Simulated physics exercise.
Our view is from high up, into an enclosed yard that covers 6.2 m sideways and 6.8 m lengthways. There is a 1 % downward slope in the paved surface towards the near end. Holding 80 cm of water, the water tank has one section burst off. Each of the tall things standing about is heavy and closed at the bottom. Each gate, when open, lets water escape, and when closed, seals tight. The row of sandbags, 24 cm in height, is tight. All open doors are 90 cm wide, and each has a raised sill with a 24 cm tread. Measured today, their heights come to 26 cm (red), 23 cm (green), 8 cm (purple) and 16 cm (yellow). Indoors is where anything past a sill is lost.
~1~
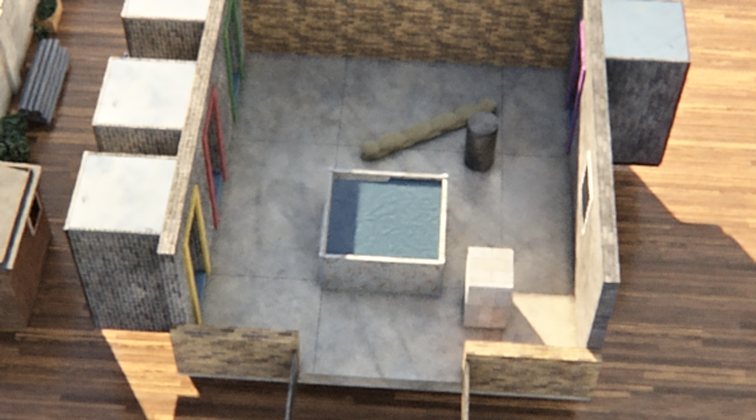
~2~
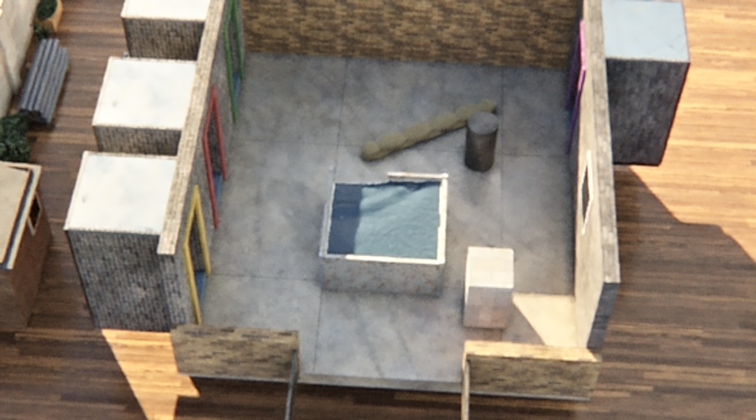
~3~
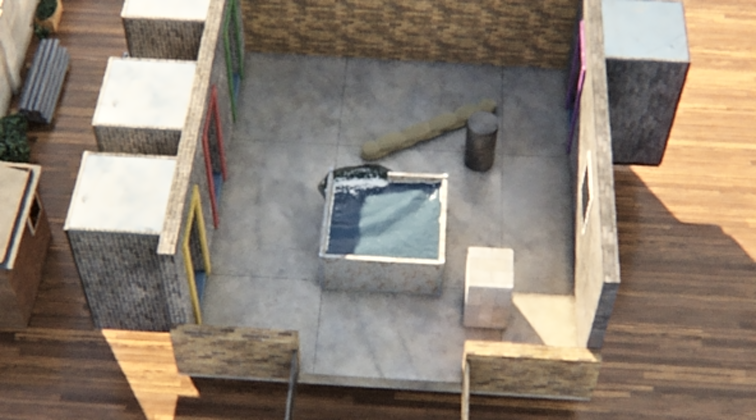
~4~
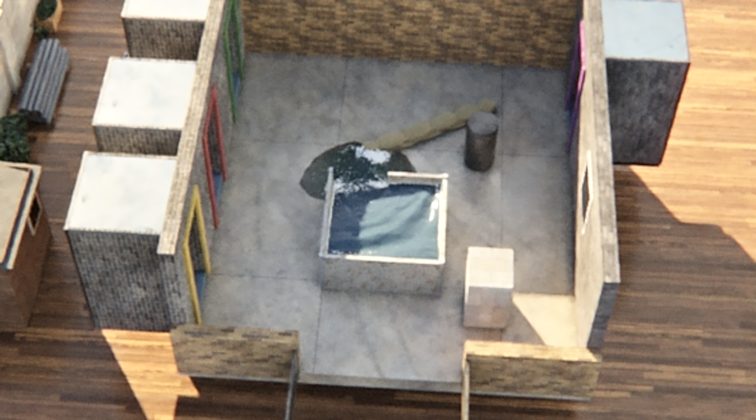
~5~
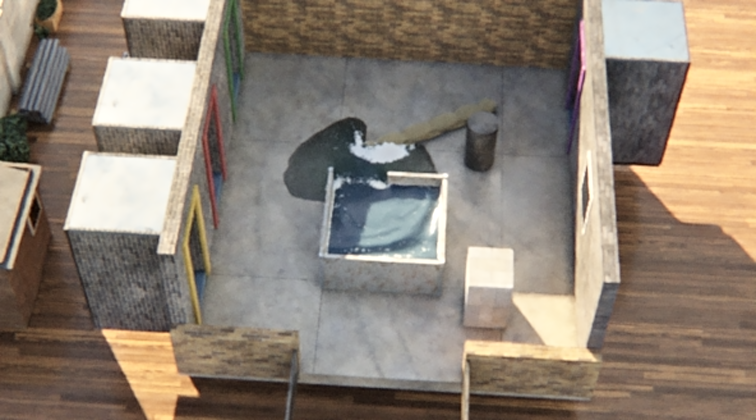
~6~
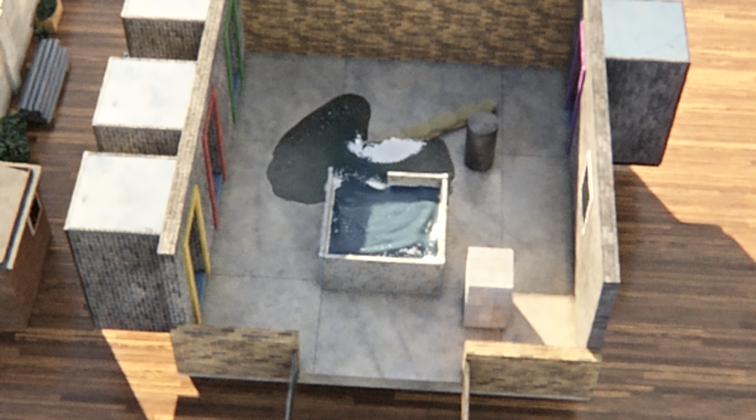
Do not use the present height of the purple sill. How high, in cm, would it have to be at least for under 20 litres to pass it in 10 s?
At least about 11.5 cm.
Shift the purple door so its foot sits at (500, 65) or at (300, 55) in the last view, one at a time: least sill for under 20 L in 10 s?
Roughly 9.5 cm for the first and 21 cm for the second.
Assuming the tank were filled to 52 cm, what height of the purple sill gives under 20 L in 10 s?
About 6.5 cm.
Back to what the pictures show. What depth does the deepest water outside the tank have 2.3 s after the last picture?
Roughly 29 cm.
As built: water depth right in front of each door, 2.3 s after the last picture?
Lab note, depth in cm: Red 2; green 25; purple 11; yellow 0.
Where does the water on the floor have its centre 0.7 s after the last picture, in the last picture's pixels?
Roughly (373, 208).
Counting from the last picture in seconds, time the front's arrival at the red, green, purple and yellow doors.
The red door at 1.4 s, the green door at 0.7 s, the purple door at 1.1 s, the yellow door at 4.5 s.
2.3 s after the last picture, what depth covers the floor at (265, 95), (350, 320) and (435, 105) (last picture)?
The depths come to about 23, 0 and 1 cm.
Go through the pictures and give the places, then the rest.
In the first picture, still water, 80 cm deep, in the water tank at (385, 218); the purple door at (576, 91) is dry.
In the second picture, water pours out on the far side and has run 0.3 m, to a hidden place; about 10 cm deep outside, 80 cm at the back.
In the third picture, water pours out on the far side and has run 0.8 m, to (360, 169); about 12 cm deep outside, 80 cm at the back.
In the fourth picture, the gap is on the far side, the front 1.4 m out at (352, 145); the back of the water tank holds 78 cm.
In the fifth picture, water pours out on the far side and has run 2.0 m, to (351, 121); about 6 cm deep outside, 70 cm at the back.
In the sixth picture, the gap is on the far side, the front 2.5 m out at (344, 99); the back of the water tank holds 67 cm; 2.4 m in a straight line remain to the purple door at (576, 91).
Then, 0.7 s after the last picture water covers 30 % of the floor, deepest (40 cm) near (388, 157); it has not reached the purple door.
Then, 2.3 s after the last picture water covers 45 % of the floor, deepest (29 cm) near (367, 164); 11 cm at the purple door, 7 litres in over its 8 cm sill.
Then, 9.3 s after the last picture water covers 95 % of the floor, deepest (14 cm) near (563, 375); 9 cm at the purple door, 77 litres in over its 8 cm sill.
At the purple door as built, the water peaked near 13 cm, 5.9 s after the last picture.
Run again over the same 10 s with other heights there, 30 litres in over 10.5 cm, 10 litres over 12.5 cm. The limit of 20 litres is kept from about 11.5 cm up.
